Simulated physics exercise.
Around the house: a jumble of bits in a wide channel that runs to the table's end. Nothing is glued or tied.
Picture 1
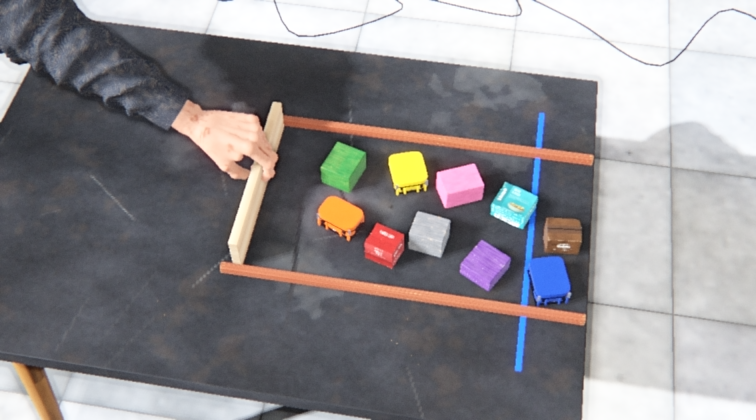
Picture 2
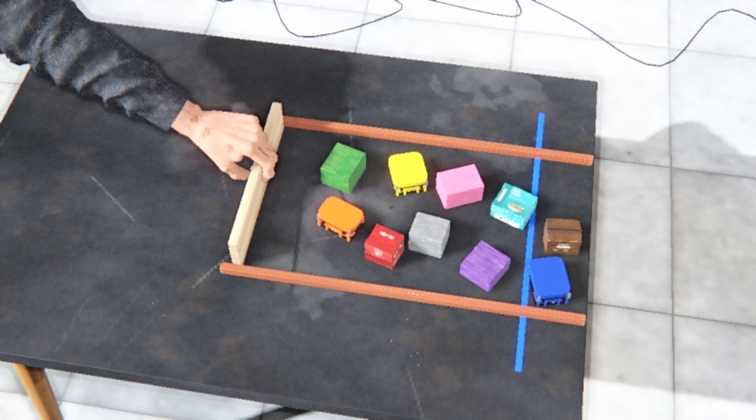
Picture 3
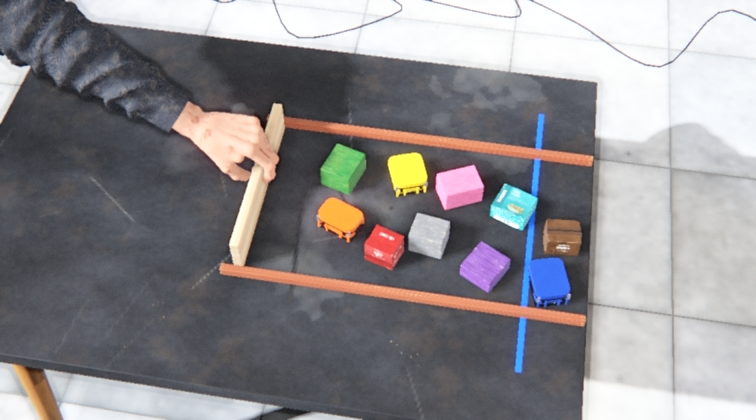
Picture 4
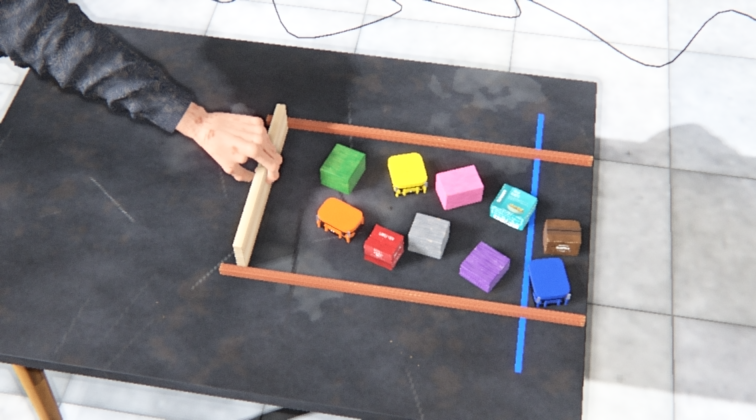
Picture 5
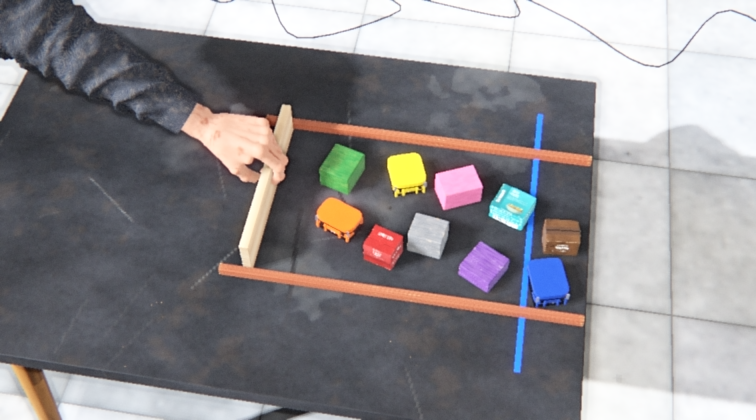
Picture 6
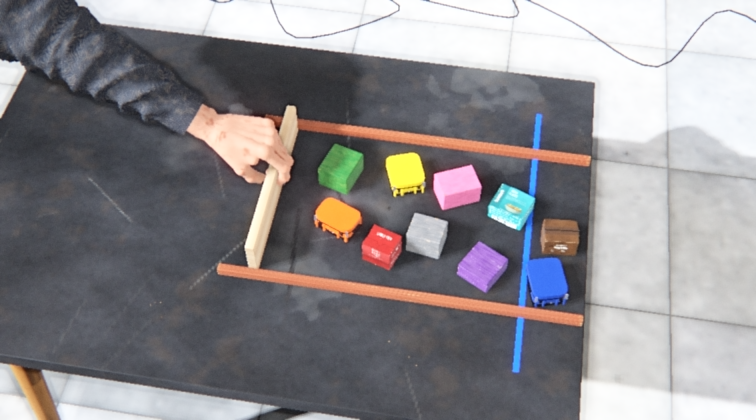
A wooden board held by a hand edging slightly right between two rails, toward scattered colourful blocks sitting still on a dark table.
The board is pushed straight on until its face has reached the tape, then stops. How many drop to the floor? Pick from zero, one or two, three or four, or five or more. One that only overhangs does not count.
In the end the number that fall off is three or four.
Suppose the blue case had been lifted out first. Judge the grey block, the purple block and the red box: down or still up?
The grey block remains up, the purple block remains up, the red box is kept.
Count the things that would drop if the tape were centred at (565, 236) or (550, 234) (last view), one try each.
Try by try, 6 and 6.
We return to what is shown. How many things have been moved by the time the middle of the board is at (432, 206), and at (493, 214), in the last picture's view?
By then 9, and 10.
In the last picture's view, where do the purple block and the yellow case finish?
The purple block at (573, 294), the yellow case at (582, 199).
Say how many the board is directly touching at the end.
The number is 4.
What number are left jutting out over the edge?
2 of them.
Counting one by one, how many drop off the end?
In all, 4 of them.
Early on, none off yet; brown box at rest near (560, 237); blue case at rest near (546, 283); turquoise box at rest near (511, 207).
A while later, none off yet; brown box leaning a little near (595, 257); blue case at rest near (546, 283); turquoise box travelled well along near (575, 227).
Finally, the number that fall off is three or four; lost, pink block, turquoise box, blue case and brown box.
